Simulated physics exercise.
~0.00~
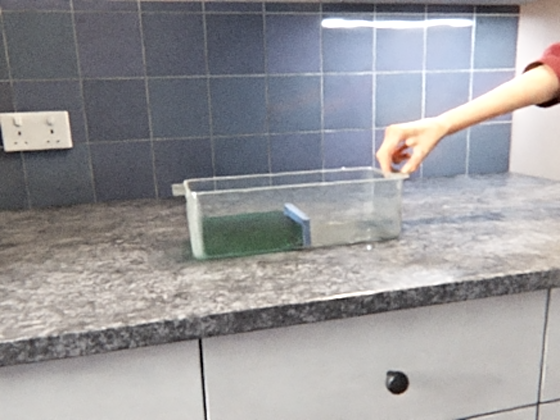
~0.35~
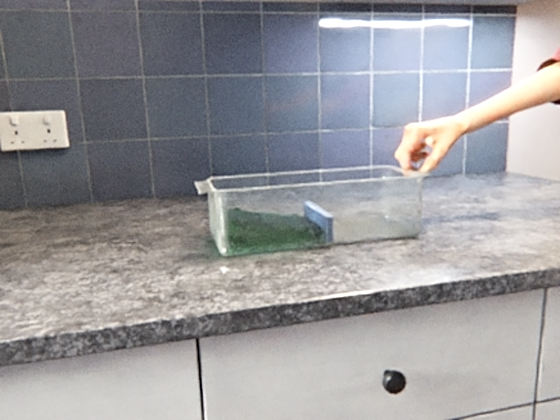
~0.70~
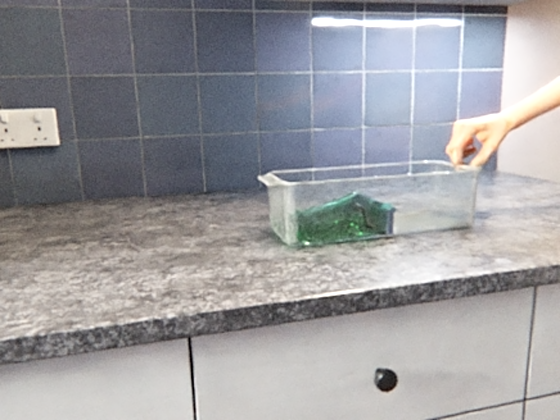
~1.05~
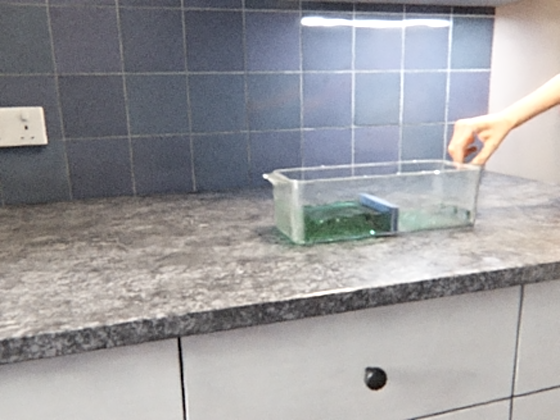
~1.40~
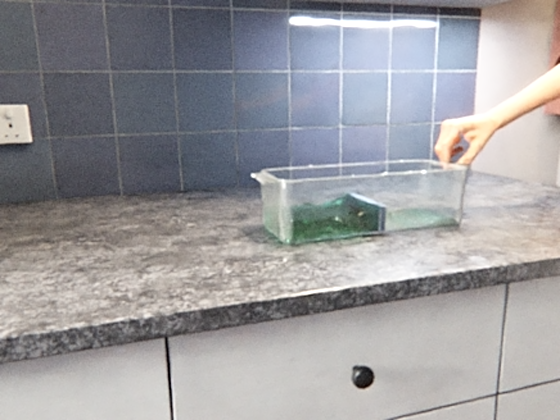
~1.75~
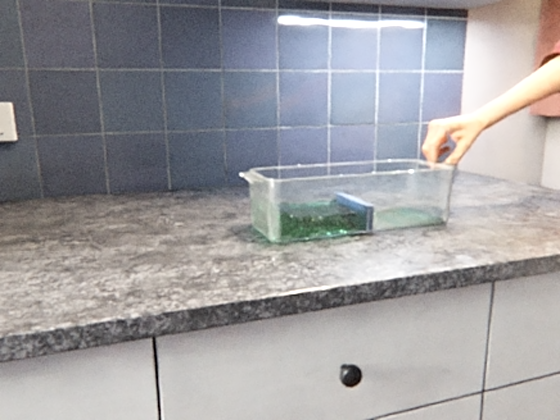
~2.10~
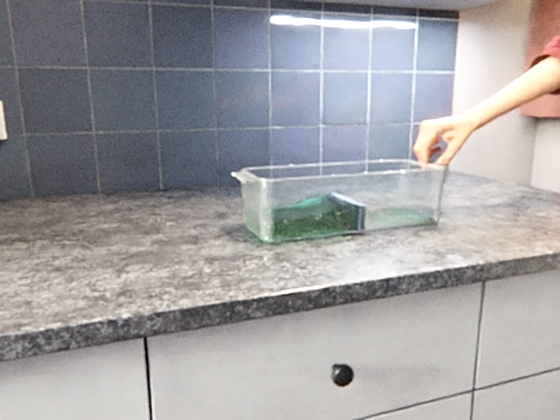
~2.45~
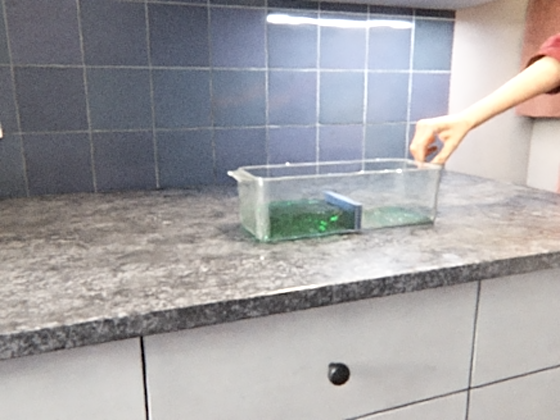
At the start, a clear rectangular container sits on a grey speckled counter before blue tiles, with green water on the left of a low blue divider and a hand gripping its right end. The hand pulls the container to the right, and the water sloshes, rising into a peak near the divider. Some of the water gets over into the right side as the container comes to rest. The view pans slightly right while the surface keeps rocking. By the end, most of the water remains left of the upright divider, with a shallow layer on the right.
